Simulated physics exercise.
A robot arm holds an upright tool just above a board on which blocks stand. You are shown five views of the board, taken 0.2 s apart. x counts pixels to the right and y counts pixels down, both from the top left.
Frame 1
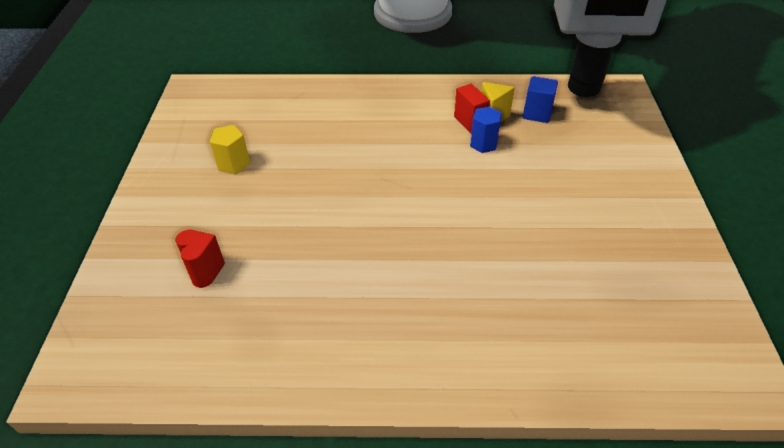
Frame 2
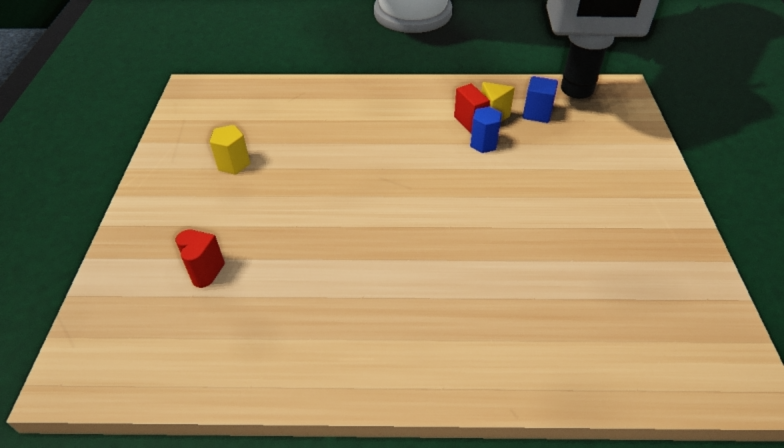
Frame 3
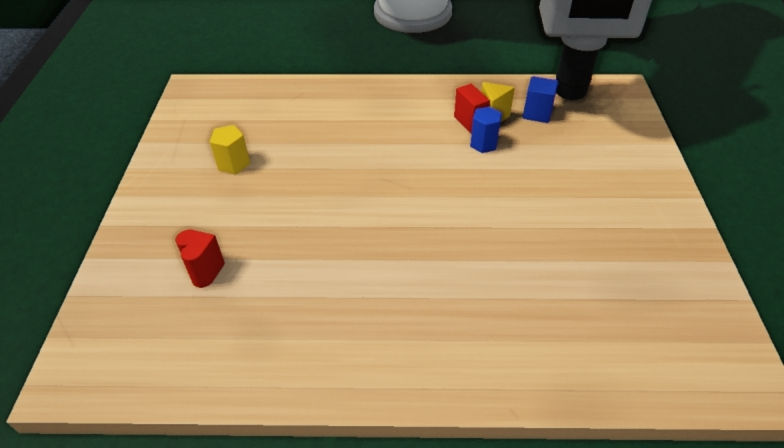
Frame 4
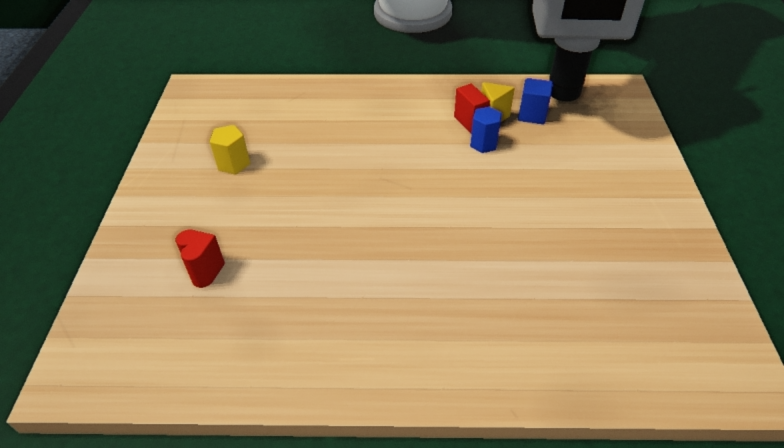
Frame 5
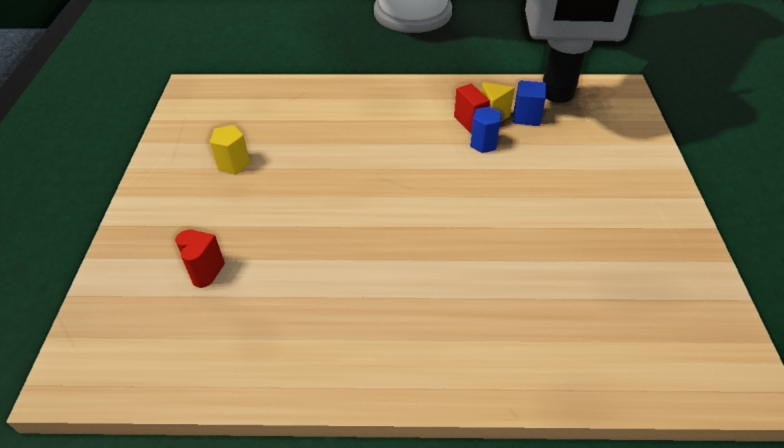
Robot arm's black tool moving slowly left along the board's far edge, then nudging a blue block slightly toward clustered blocks.
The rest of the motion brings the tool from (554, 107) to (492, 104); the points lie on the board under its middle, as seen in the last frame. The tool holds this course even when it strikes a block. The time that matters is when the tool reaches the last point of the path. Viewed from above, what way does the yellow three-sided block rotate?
It turns clockwise.
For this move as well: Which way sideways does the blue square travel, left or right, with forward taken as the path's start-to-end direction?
It moves off to the left.
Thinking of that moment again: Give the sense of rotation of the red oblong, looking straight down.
Turns clockwise.
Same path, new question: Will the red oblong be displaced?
Yes, that is how it ends up.
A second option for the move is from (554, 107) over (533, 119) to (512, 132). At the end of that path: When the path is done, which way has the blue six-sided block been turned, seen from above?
From above, it turns counterclockwise.
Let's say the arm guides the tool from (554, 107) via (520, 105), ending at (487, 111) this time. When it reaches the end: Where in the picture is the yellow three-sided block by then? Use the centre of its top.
My best guess is (483, 104).
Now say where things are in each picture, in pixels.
Lower end of the tool (584, 89), tops of blocks, red oblong (473, 93), blue six-sided block (488, 115), yellow three-sided block (497, 89), blue square (543, 84), in the first frame.
Tool (577, 90), blocks as before, in the second frame.
Tool (570, 91), blocks as before, in the third frame.
Tool (564, 93), blue square (538, 86), in the fourth frame.
Tool (557, 94), red oblong (473, 93), blue six-sided block (488, 115), yellow three-sided block (497, 89), blue square (532, 88), in the fifth frame.
The first path, step by step. Halfway along, tool (525, 93); red oblong (461, 96), turned 30° clockwise; yellow three-sided block (481, 97); blue square (514, 92), turned 60° anticlockwise.
At the end, tool (494, 91); red oblong (458, 96), turned 40° clockwise; blue six-sided block not moved; yellow three-sided block (480, 101), turned 30° clockwise; blue square (508, 94), turned 95° anticlockwise.
